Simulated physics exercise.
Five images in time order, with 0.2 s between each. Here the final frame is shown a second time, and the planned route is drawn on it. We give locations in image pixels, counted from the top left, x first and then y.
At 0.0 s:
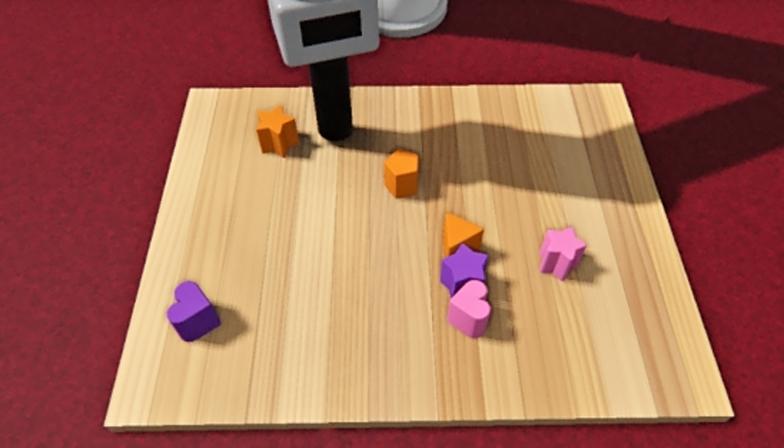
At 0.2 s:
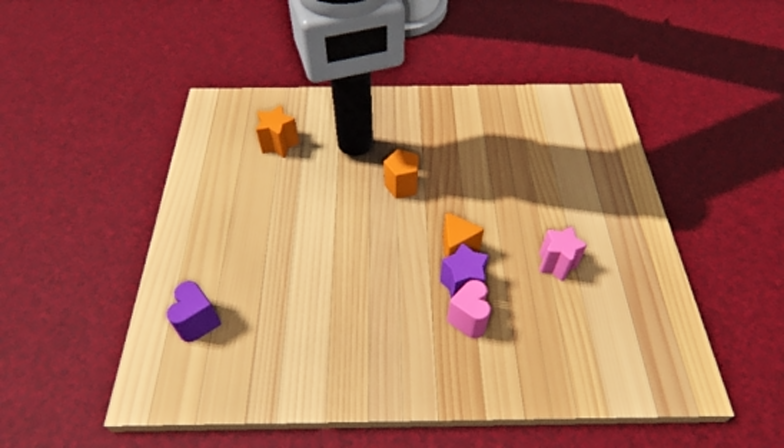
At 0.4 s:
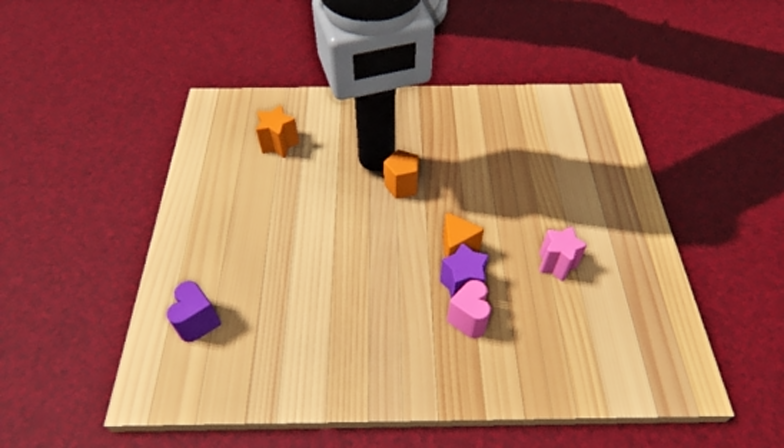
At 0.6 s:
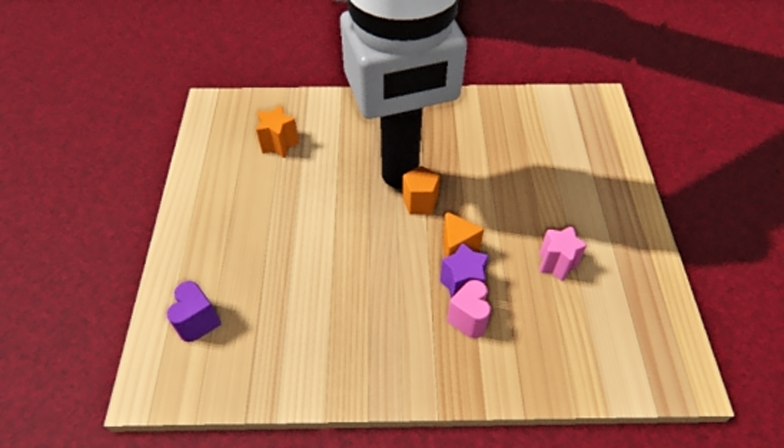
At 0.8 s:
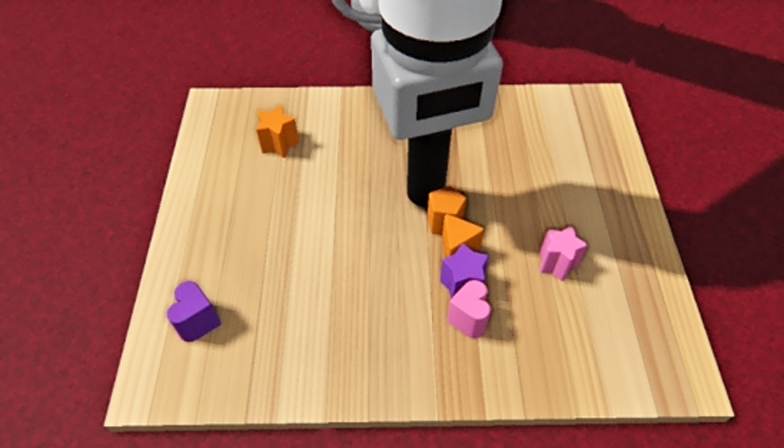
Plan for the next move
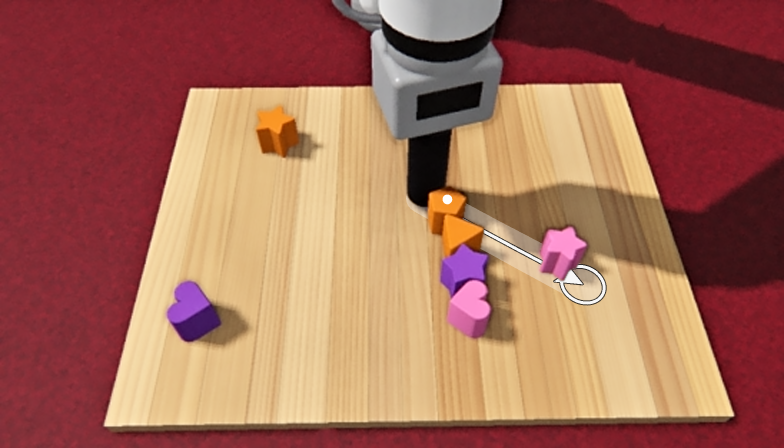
A robot arm's black rod pushes an orange five-sided block toward the orange triangle.
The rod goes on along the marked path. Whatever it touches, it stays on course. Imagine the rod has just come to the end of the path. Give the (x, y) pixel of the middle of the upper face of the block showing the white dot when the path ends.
It will likely be found at (525, 264).
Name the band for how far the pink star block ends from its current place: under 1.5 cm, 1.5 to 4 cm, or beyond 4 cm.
It is going to finish beyond 4 cm from where it is now.
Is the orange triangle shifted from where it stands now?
Answer: Yes.
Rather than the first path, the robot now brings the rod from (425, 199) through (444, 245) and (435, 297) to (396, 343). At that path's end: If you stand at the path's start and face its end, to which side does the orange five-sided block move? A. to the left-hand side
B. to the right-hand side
My pick is A.
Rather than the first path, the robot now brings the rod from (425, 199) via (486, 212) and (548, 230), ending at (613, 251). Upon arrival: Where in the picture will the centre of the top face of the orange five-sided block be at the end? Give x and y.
Its top middle is near (492, 218).
Drawn move, from (425, 199) directly to (583, 284); the dot is on the orange five-sided block.
The first path, step by step. One third of the way, rod at (476, 220); orange five-sided block at (495, 234), turned 25° clockwise; orange triangle at (453, 240); purple star block at (471, 267).
Two thirds of the way, rod at (529, 249); orange five-sided block at (523, 262), turned 115° clockwise; orange triangle at (453, 240); purple star block at (471, 267); pink star block at (573, 245).
At the end, rod at (586, 279); orange five-sided block at (525, 264), turned 125° clockwise; orange triangle at (453, 240); purple star block at (471, 267); pink star block at (633, 272).
